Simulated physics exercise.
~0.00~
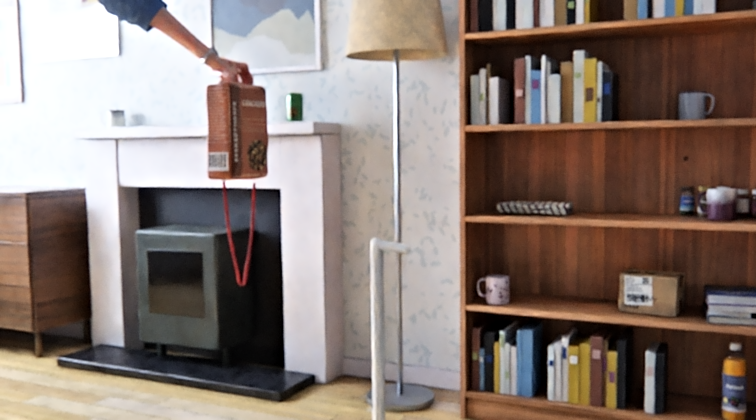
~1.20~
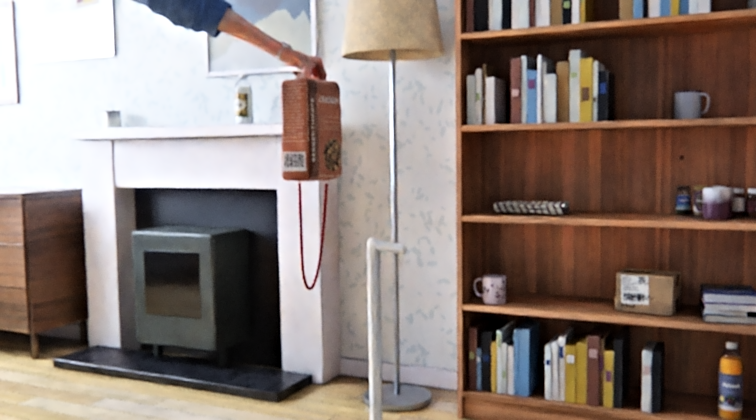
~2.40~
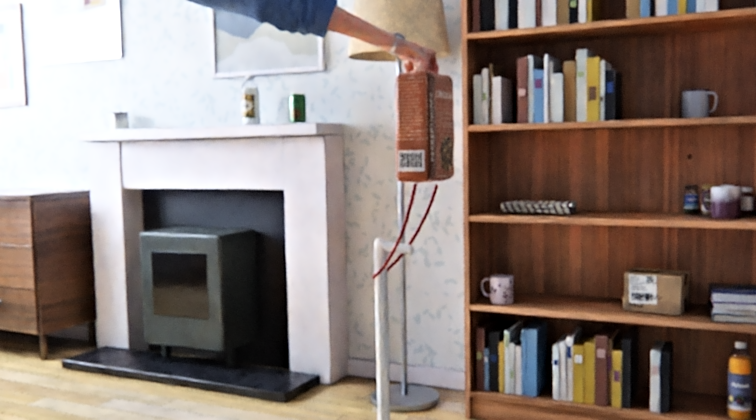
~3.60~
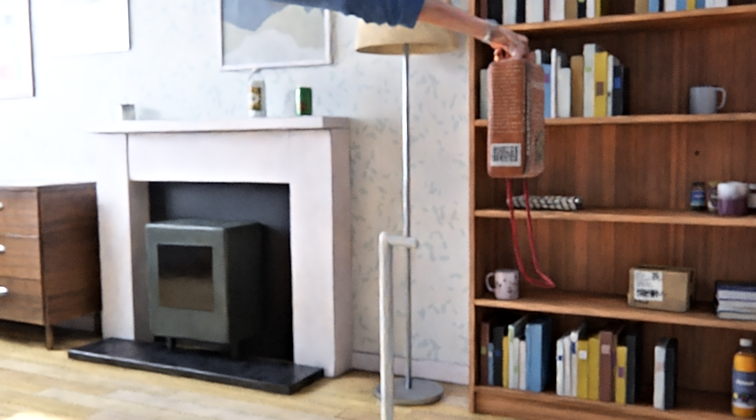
Orange bag with a dangling red loop being carried rightward by an outstretched arm, passing a short white post and continuing freely beyond.
